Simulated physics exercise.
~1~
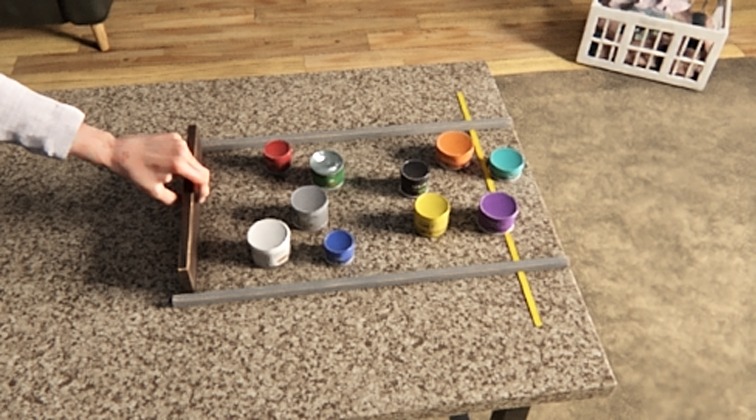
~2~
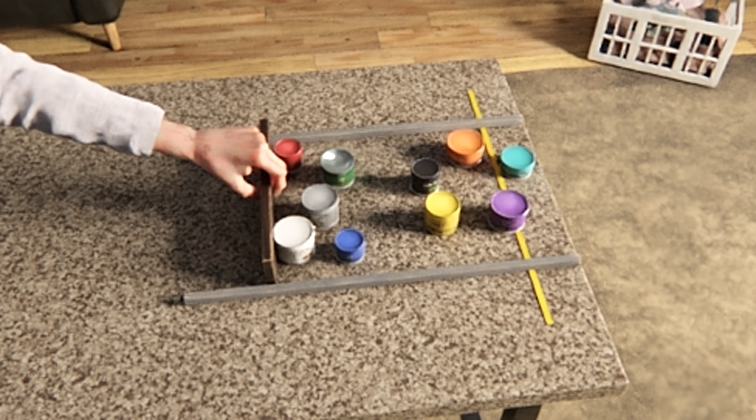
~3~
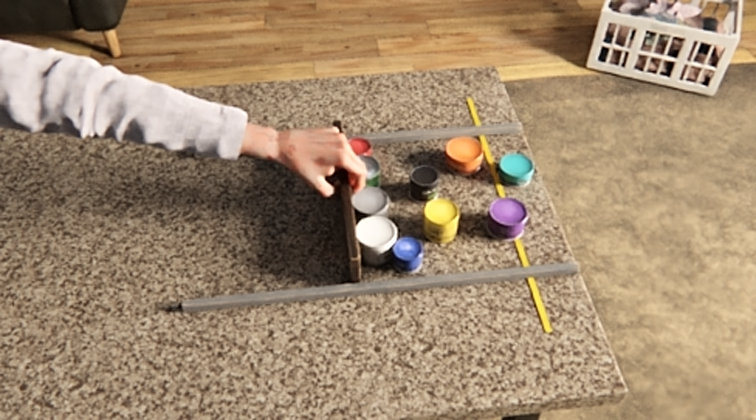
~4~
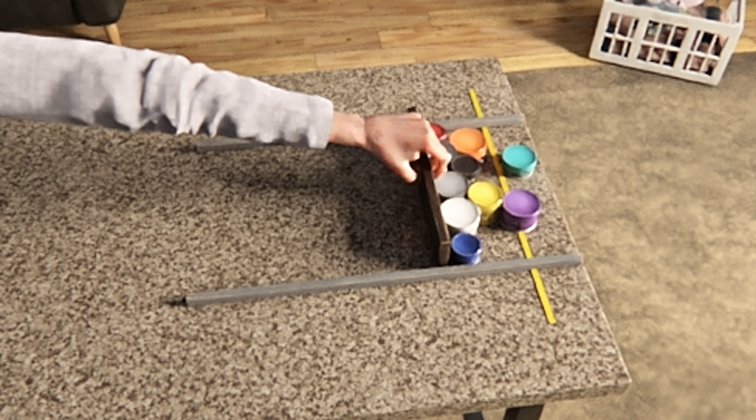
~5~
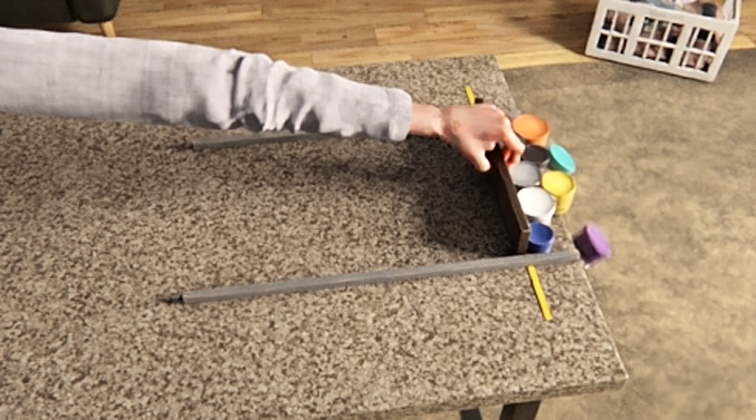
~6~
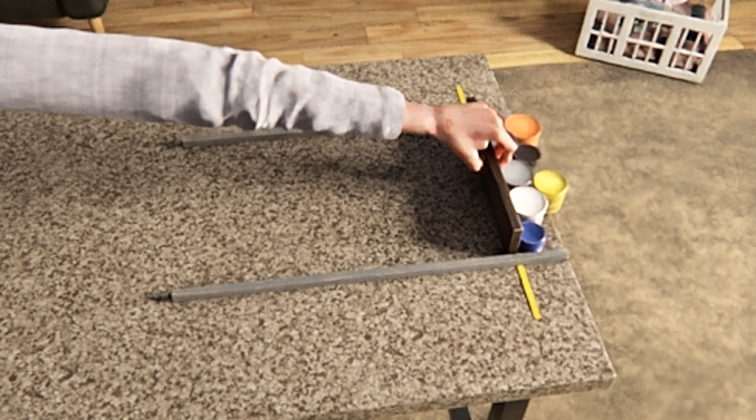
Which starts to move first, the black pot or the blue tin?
The blue tin starts to move first, pushed to the right while the black pot is still in its place.
